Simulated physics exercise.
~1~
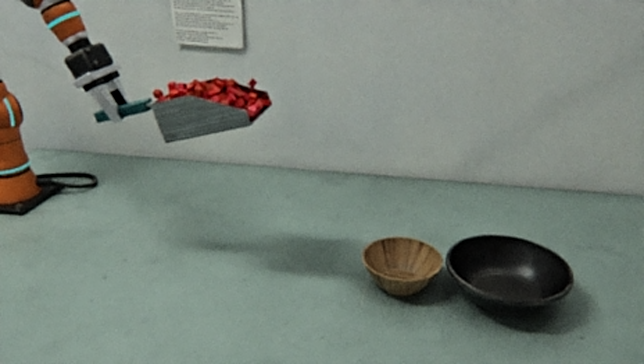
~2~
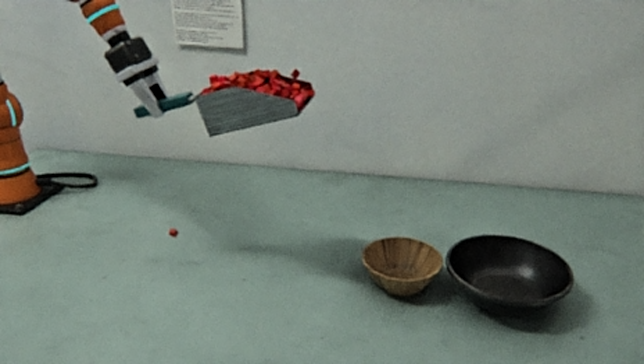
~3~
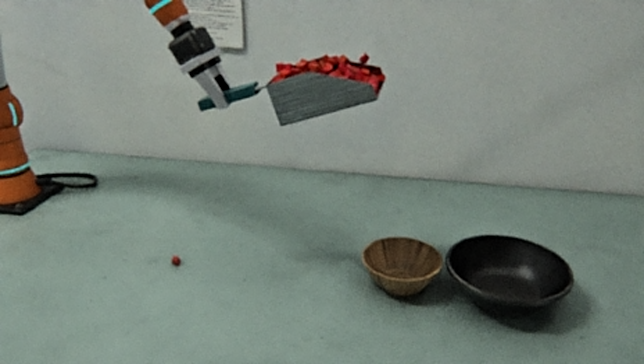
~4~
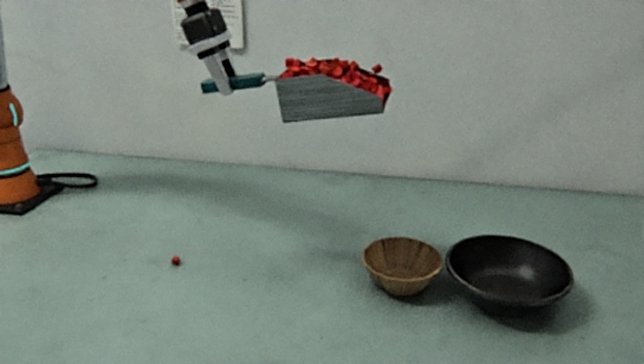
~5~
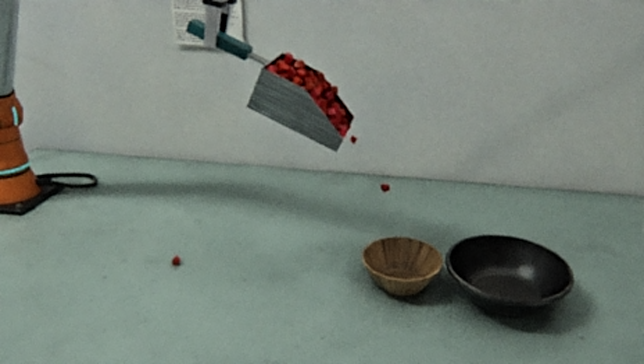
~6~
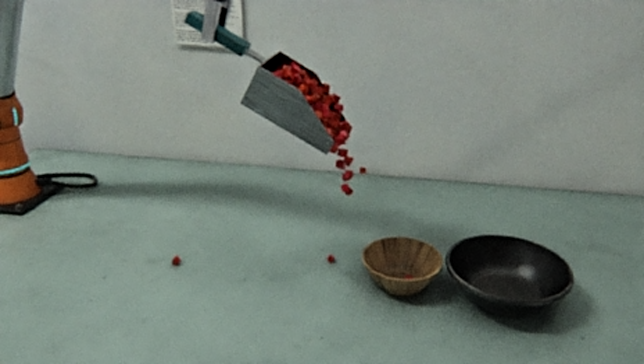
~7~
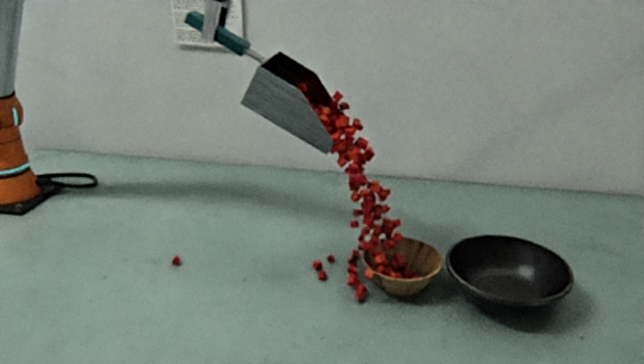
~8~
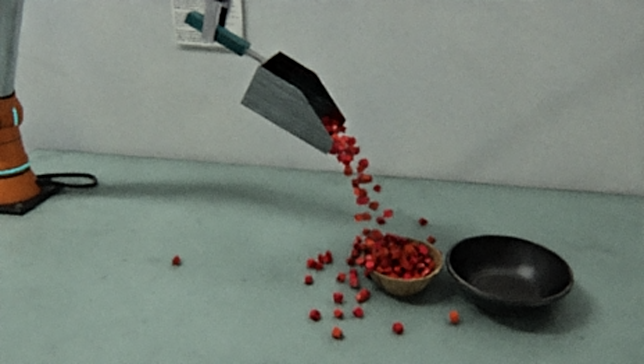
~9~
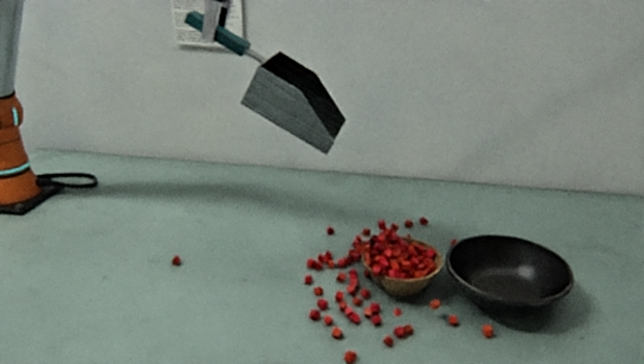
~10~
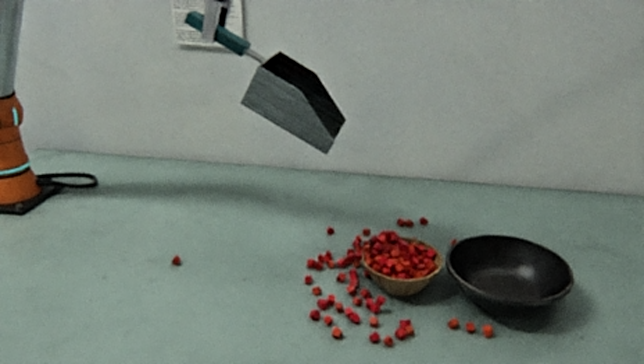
Robot arm carrying a scoop of red pieces rightward, then tipping them into the small wooden bowl, many scattering on the table.
